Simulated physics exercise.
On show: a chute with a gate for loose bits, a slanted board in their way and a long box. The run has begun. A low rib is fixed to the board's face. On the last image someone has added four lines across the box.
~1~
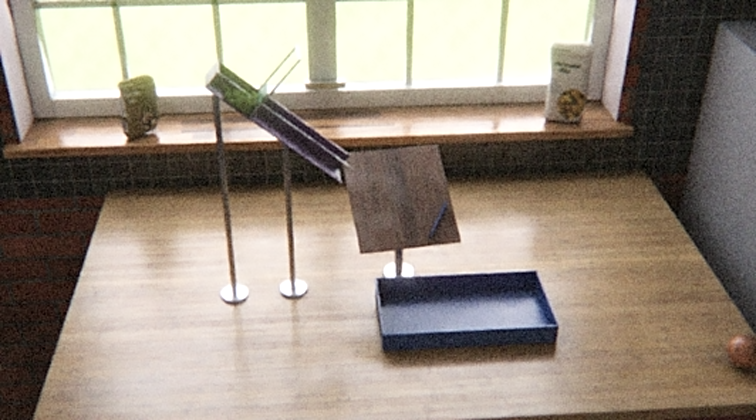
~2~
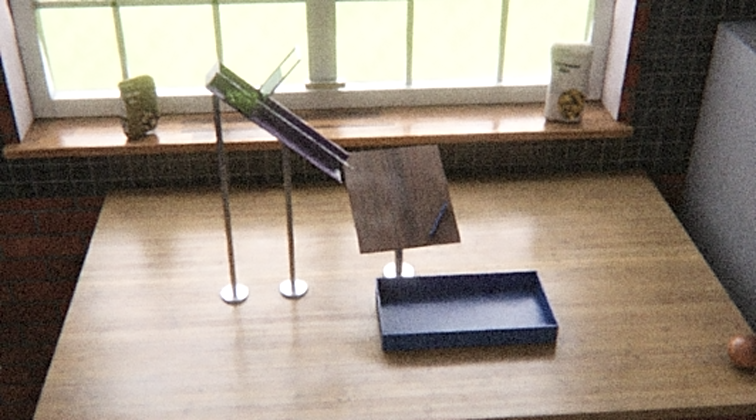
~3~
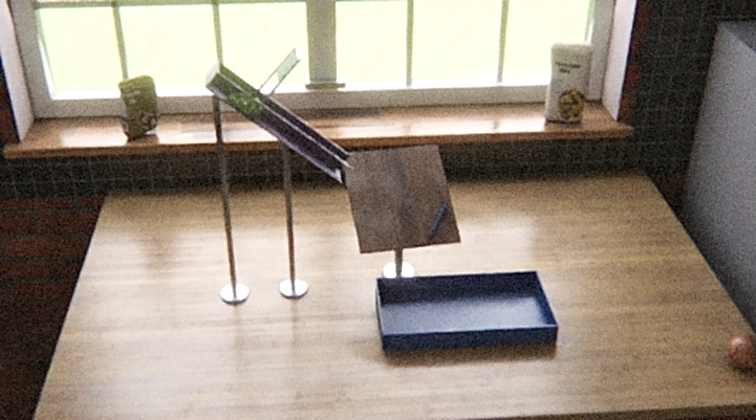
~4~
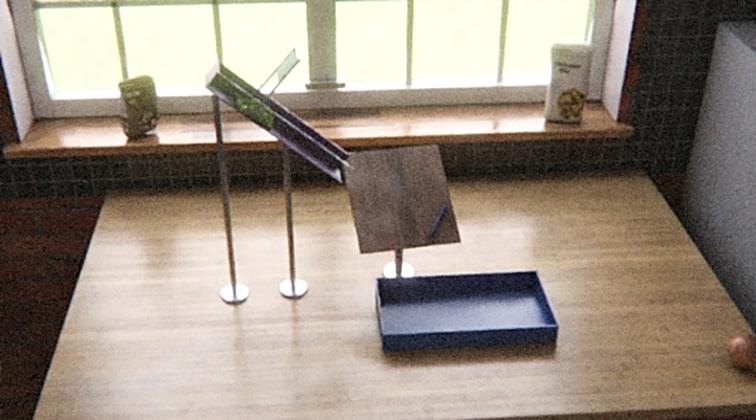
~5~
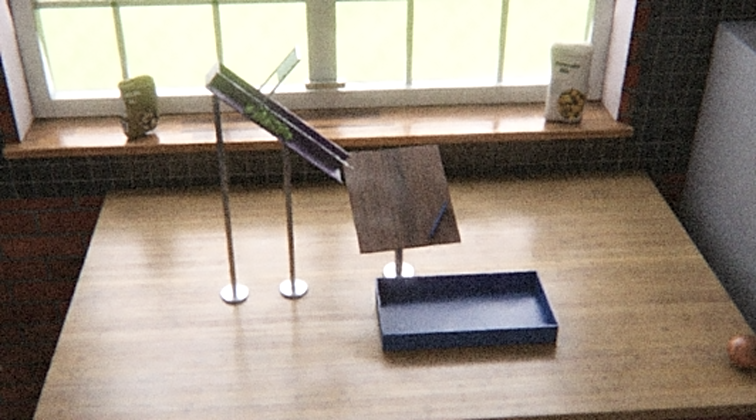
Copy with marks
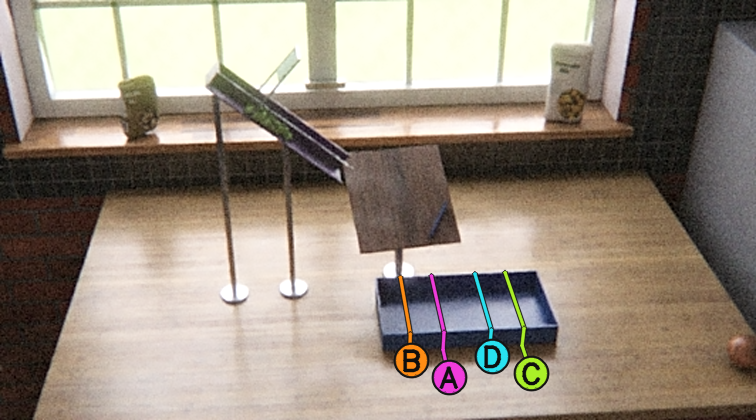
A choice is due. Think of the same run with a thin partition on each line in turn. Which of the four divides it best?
Choose A.
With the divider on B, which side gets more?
Right.
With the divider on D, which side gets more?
Left.
On the marked copy, line A crosses the front rim at (443, 331); line B crosses the front rim at (410, 333); line C crosses the front rim at (523, 327); line D crosses the front rim at (491, 329).
Choosing A, of what is caught, close to two thirds on the left of the divider, close to a third on the right.
Choosing B, of what is caught, a small share on the left of the divider, all but a few on the right.
Choosing C, of what is caught, the whole lot on the left of the divider, none at all on the right.
Choosing D, of what is caught, all but a few on the left of the divider, a small share on the right.
